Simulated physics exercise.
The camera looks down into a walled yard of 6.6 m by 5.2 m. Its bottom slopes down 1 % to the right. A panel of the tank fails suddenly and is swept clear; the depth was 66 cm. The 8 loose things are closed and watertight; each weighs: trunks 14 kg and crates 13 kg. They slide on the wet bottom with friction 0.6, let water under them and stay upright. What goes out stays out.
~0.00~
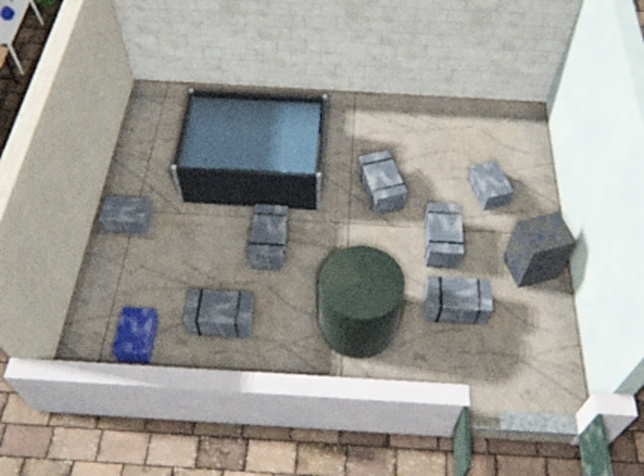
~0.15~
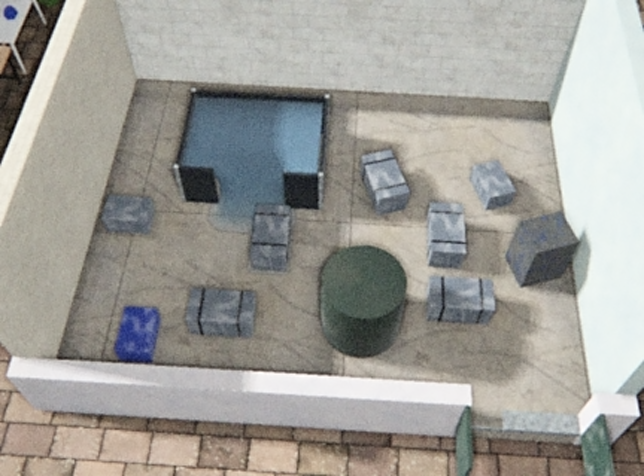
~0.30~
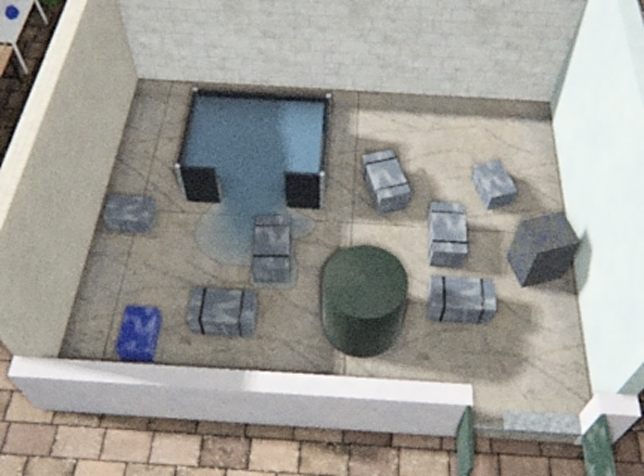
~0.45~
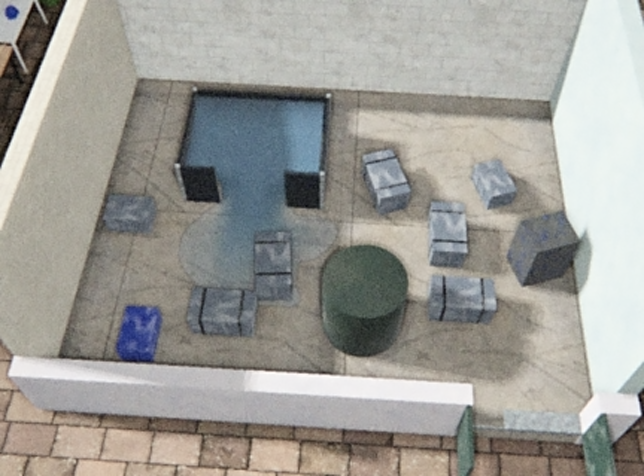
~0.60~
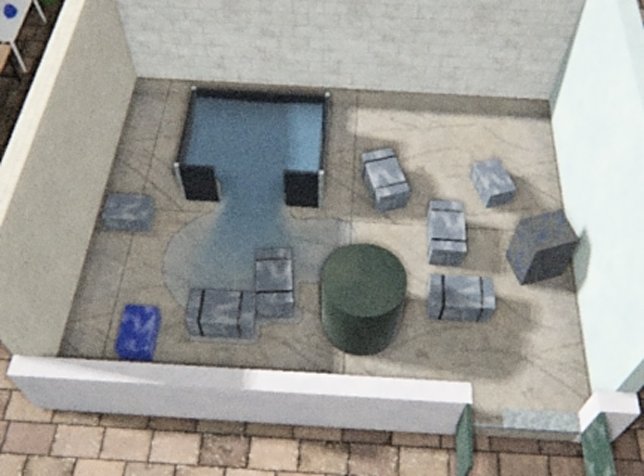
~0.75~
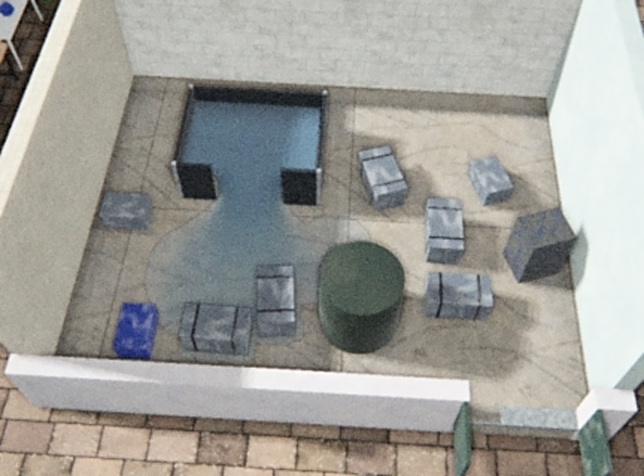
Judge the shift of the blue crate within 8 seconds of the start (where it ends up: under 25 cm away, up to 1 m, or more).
Blue crate gets carried off.
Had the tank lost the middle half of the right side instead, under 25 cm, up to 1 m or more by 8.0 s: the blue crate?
In that case the blue crate barely shifts.
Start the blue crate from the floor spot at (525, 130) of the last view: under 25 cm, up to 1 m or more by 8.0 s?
It holds its place.
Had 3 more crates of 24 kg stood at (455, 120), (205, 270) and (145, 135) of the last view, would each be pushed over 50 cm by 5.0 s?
In that order: Less, past it, under.
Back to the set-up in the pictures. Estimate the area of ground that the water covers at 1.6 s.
Roughly 12 m2.
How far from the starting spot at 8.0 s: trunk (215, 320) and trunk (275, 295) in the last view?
In that order: 80 cm, 200 cm.
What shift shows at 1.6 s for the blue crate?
About 50 cm.
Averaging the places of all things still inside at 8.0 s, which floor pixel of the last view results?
Around (344, 217).
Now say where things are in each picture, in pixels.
The blue crate at (134, 330) rests on the ground; 2.6 m2 under water; 0 of 8 have shifted, in the first picture.
The blue crate at (136, 329) rests on the ground; water covers 3.1 m2; 0 of 8 have shifted, in the second picture.
The blue crate at (137, 328), on the bottom; 3.7 m2 under water; 1 of 8 have shifted, in the third picture.
The blue crate at (137, 328), on the bottom; 4.8 m2 under water; 1 of 8 have shifted, in the fourth picture.
The blue crate at (136, 327) rests on the ground; 5.8 m2 under water; 1 of 8 have shifted, in the fifth picture.
The blue crate at (134, 326) rests on the ground; water covers 7.1 m2; 2 of 8 have shifted, in the sixth picture.
After 1.6 s the blue crate is near (91, 344), 0.5 m from its start, aground; 0 of 8 are out; 2 afloat.
After 3.6 s the blue crate is near (135, 221), 1.5 m from its start, afloat; 0 of 8 are out; 3 afloat.
After 5.6 s the blue crate is near (167, 150), 2.8 m from its start, afloat; 0 of 8 are out; 3 afloat.
After 8.0 s the blue crate is near (216, 80), 4.3 m from its start, afloat; 0 of 8 are out; 4 afloat.
